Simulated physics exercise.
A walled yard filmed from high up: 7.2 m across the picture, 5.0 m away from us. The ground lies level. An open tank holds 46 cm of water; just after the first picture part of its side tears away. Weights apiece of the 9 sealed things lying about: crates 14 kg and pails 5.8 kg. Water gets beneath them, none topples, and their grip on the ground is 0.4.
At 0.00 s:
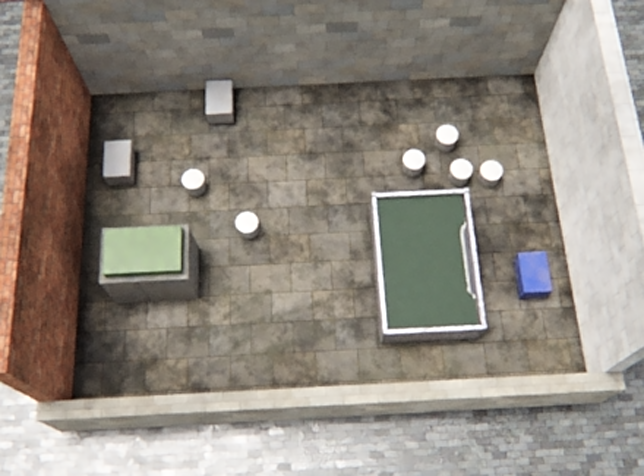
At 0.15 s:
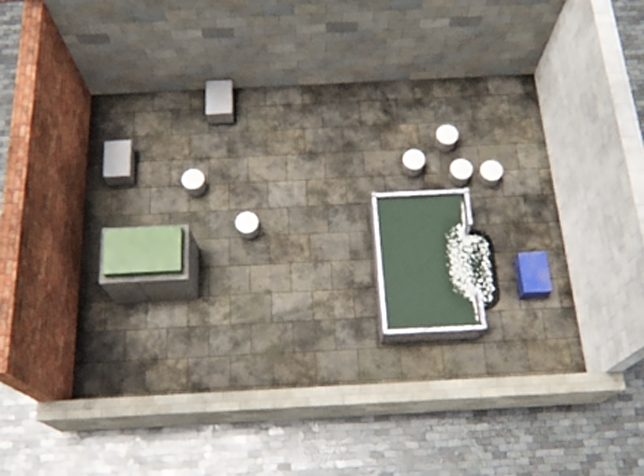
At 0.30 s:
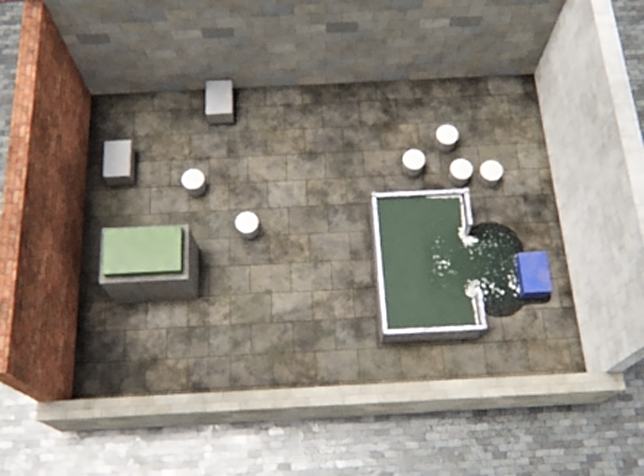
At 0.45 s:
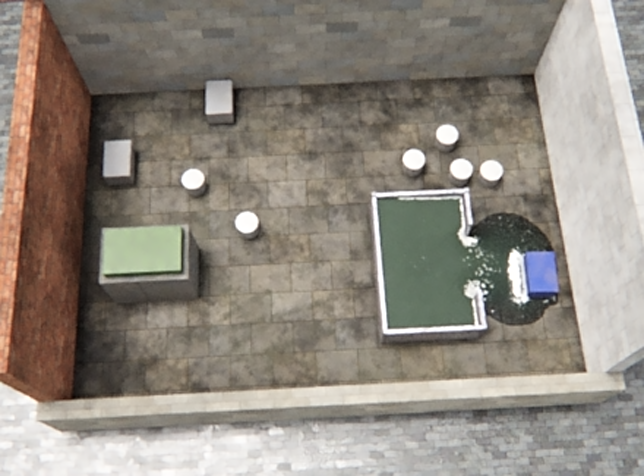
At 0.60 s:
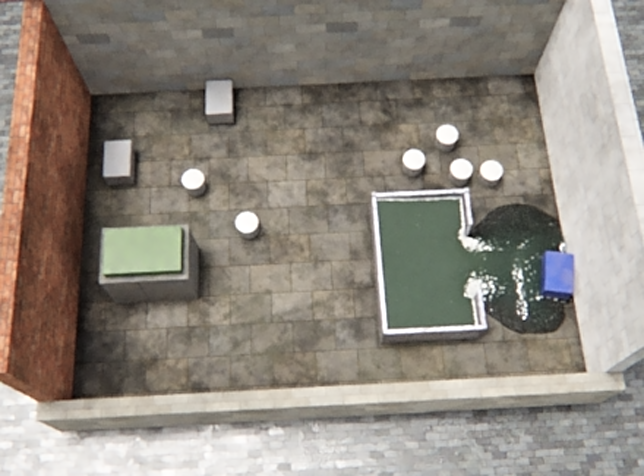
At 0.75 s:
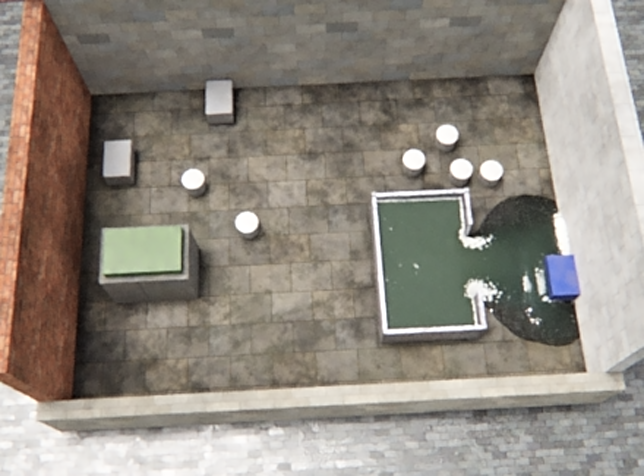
Dark green water bursts through a gap torn in the right side of the open tank, foaming white as it spills onto the paved ground. It spreads in a rounded pool, reaches the blue crate and pushes it a short way right, near the pale wall, while the other objects stay put.
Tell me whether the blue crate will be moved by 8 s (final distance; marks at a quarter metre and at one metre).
Blue crate travels far.
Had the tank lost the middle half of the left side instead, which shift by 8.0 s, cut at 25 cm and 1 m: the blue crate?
Then the blue crate barely shifts.
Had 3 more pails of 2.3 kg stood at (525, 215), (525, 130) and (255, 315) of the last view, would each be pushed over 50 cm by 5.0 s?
In that order: More, more, under.
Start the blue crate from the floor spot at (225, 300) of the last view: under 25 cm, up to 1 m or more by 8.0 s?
It holds its place.
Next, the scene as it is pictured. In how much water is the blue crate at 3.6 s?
About 7 cm.
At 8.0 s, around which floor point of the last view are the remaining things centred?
At about (316, 190).
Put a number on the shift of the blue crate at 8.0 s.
About 450 cm.
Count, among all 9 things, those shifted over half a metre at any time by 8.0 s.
I count 1.
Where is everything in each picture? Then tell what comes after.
In the first frame, the blue crate at (535, 272), on the bottom; 2.6 m2 under water; 0 of 9 have shifted.
In the second frame, the blue crate at (535, 272), on the bottom; 3.0 m2 under water; 0 of 9 have shifted.
In the third frame, the blue crate at (535, 272) rests on the ground; water covers 3.6 m2; 0 of 9 have shifted.
In the fourth frame, the blue crate at (542, 272) rests on the ground, 10 cm from its start; water covers 4.1 m2; 1 of 9 have shifted.
In the fifth frame, the blue crate at (560, 272), on the bottom, 35 cm from its start; 4.8 m2 under water; 1 of 9 have shifted.
In the sixth frame, the blue crate at (564, 275) rests on the ground, 41 cm from its start; 5.4 m2 under water; 1 of 9 have shifted.
After 1.6 s the blue crate is near (569, 286), 0.5 m from its start, afloat; 1 afloat.
After 3.6 s the blue crate is near (487, 352), 1.4 m from its start, aground; 0 afloat.
After 5.6 s the blue crate is near (321, 373), 3.4 m from its start, aground; 0 afloat.
After 8.0 s the blue crate is near (249, 364), 4.3 m from its start, aground; 0 afloat.
